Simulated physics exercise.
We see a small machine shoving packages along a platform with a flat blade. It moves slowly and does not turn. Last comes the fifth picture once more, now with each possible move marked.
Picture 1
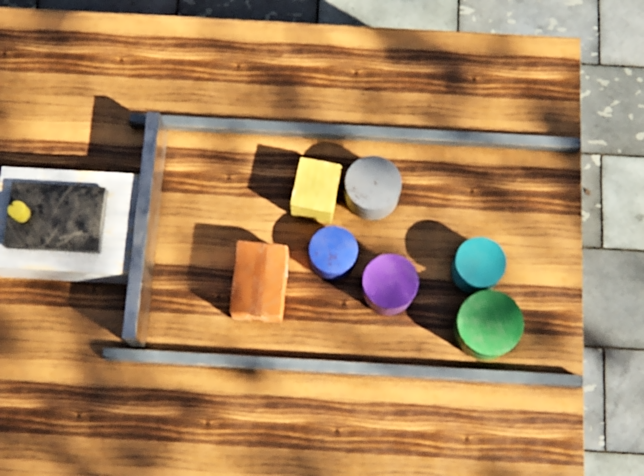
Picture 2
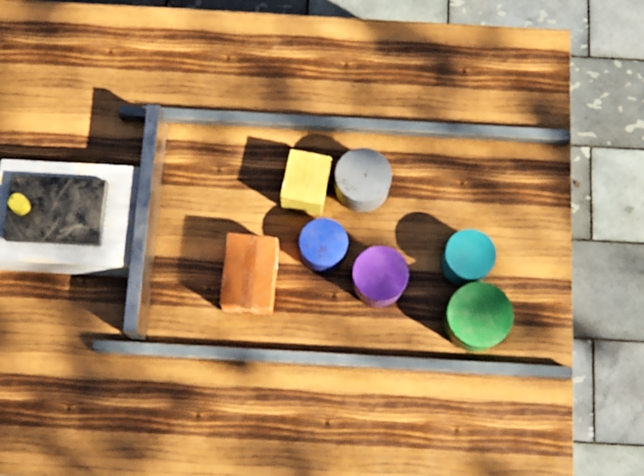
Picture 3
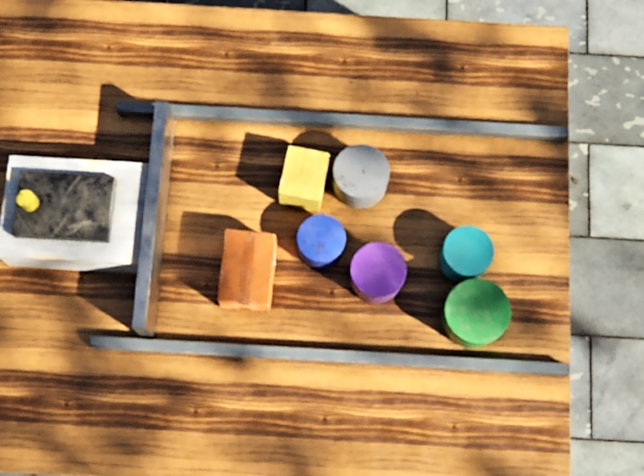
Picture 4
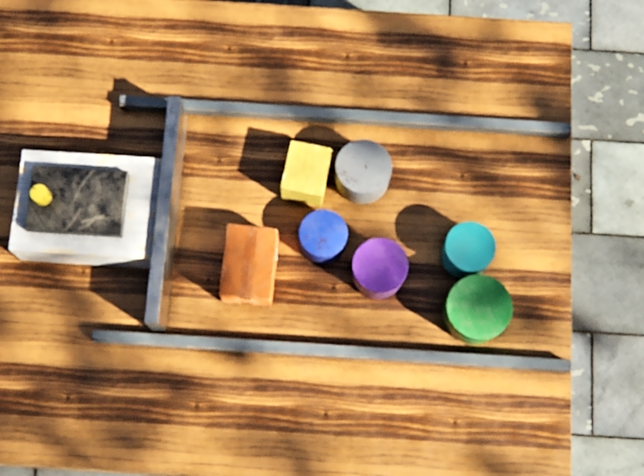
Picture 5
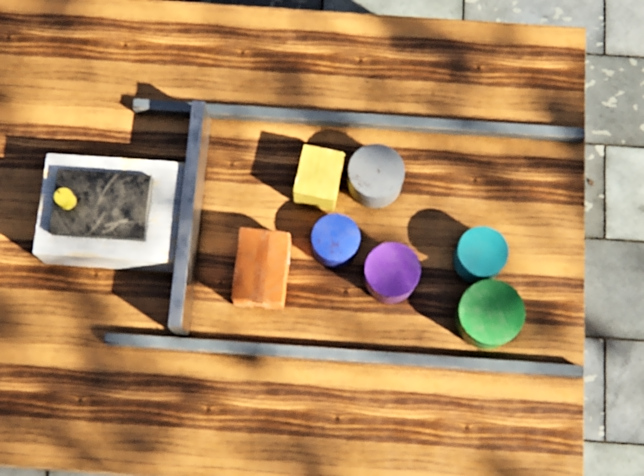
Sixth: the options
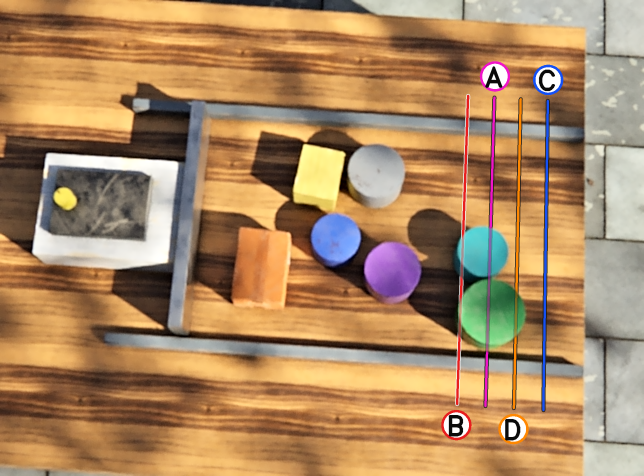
On a striped wooden platform beside grey paving, seen from above, two thin grey rails run left to right. A white machine with a dark top and yellow knob sits left behind an upright blade, with an orange block, yellow crate, grey, blue, purple, teal and green cylinders to its right. The machine and blade creep slightly right, touching nothing, while the camera wavers a little.
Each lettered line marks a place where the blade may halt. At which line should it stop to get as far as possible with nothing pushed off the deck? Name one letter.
It should halt at B.
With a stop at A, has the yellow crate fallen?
By then, no.
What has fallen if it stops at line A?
The turquoise canister goes over.
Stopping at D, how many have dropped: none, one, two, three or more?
Three or more.
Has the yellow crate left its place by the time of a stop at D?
By then, yes.
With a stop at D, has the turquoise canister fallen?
By then, yes.
On the marked copy, A at (490, 246); B at (463, 244); C at (546, 249); D at (517, 248).
Taking B. A third of the way, robot (209, 212); purple pail (402, 278); orange parcel (316, 273).
Two thirds of the way, robot (308, 219); green pail (512, 324); turquoise canister (501, 246).
When it is over, robot (385, 224); turquoise canister (575, 232); green pail (548, 329); nothing has fallen.
As for the rest, A drops the turquoise canister; C drops the purple pail, blue canister, green pail, grey canister and turquoise canister; D drops the purple pail, green pail, grey canister and turquoise canister.
